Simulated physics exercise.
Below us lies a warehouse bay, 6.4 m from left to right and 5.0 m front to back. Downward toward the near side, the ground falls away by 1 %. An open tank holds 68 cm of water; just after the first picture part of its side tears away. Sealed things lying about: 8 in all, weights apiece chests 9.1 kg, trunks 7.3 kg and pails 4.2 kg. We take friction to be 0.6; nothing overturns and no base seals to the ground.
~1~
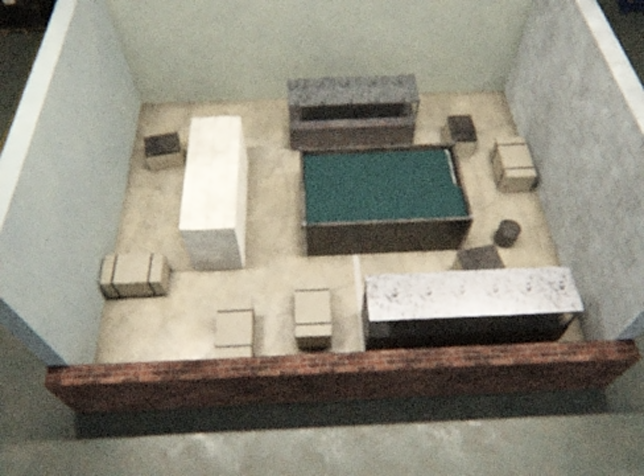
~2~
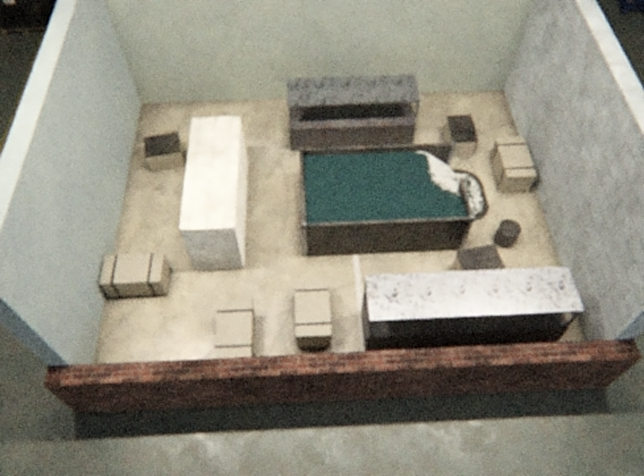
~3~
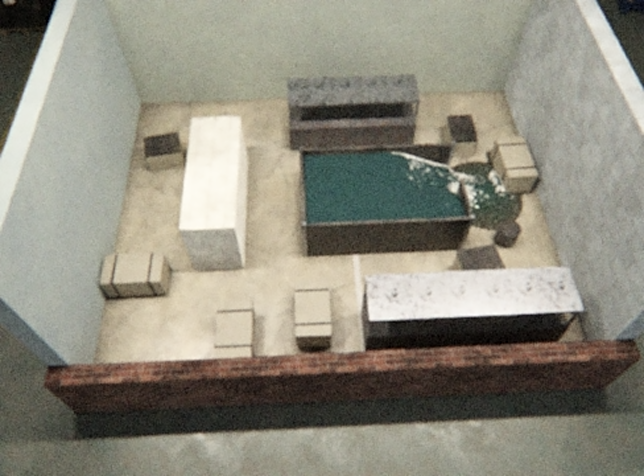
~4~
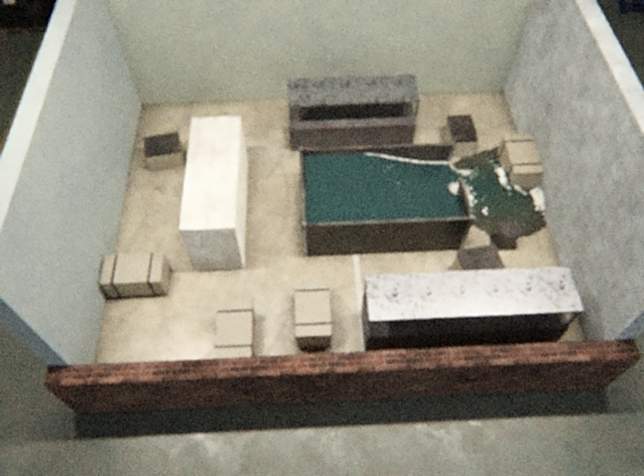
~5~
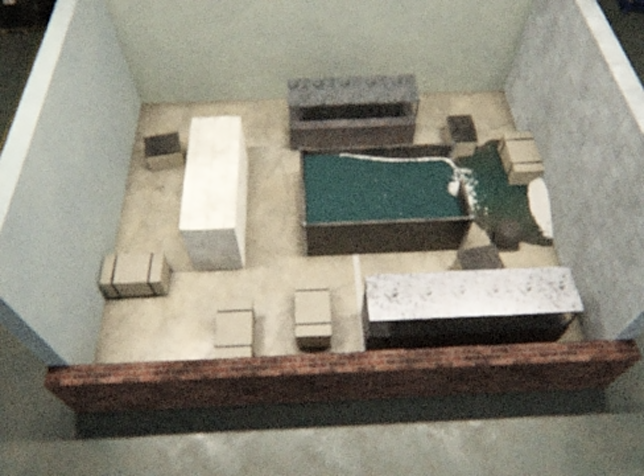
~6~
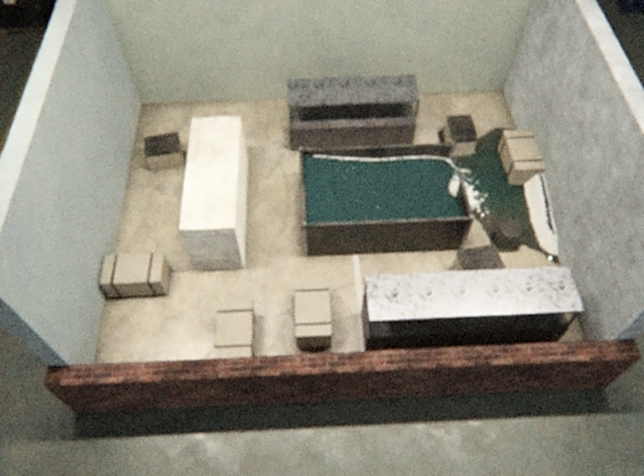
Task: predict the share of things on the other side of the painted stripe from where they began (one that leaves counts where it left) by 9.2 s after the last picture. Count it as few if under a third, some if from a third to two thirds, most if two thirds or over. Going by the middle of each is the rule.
Few.
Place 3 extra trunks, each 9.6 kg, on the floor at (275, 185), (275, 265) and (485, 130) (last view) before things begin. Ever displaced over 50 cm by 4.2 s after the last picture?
Each in order: Not reached / not reached / surpassed.
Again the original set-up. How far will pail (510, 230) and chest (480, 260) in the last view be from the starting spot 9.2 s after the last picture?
Taking them in the order asked, 30 cm and then 350 cm.
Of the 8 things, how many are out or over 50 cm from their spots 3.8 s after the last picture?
Answer: 3.
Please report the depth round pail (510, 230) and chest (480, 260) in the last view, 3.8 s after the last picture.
Roughly 2 and 12 cm.
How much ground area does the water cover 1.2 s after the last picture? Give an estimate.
About 9.0 m2 is covered.
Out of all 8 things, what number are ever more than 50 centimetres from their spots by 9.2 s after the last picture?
The tally stands at 7.
Then, 1.2 s after the last picture 0 of 8 are over the mark; 1 afloat.
Then, 3.8 s after the last picture 0 of 8 are over the mark; 4 afloat.
Then, 6.2 s after the last picture 1 of 8 are over the mark; 5 afloat.
Then, 9.2 s after the last picture 1 of 8 are over the mark; 7 afloat.
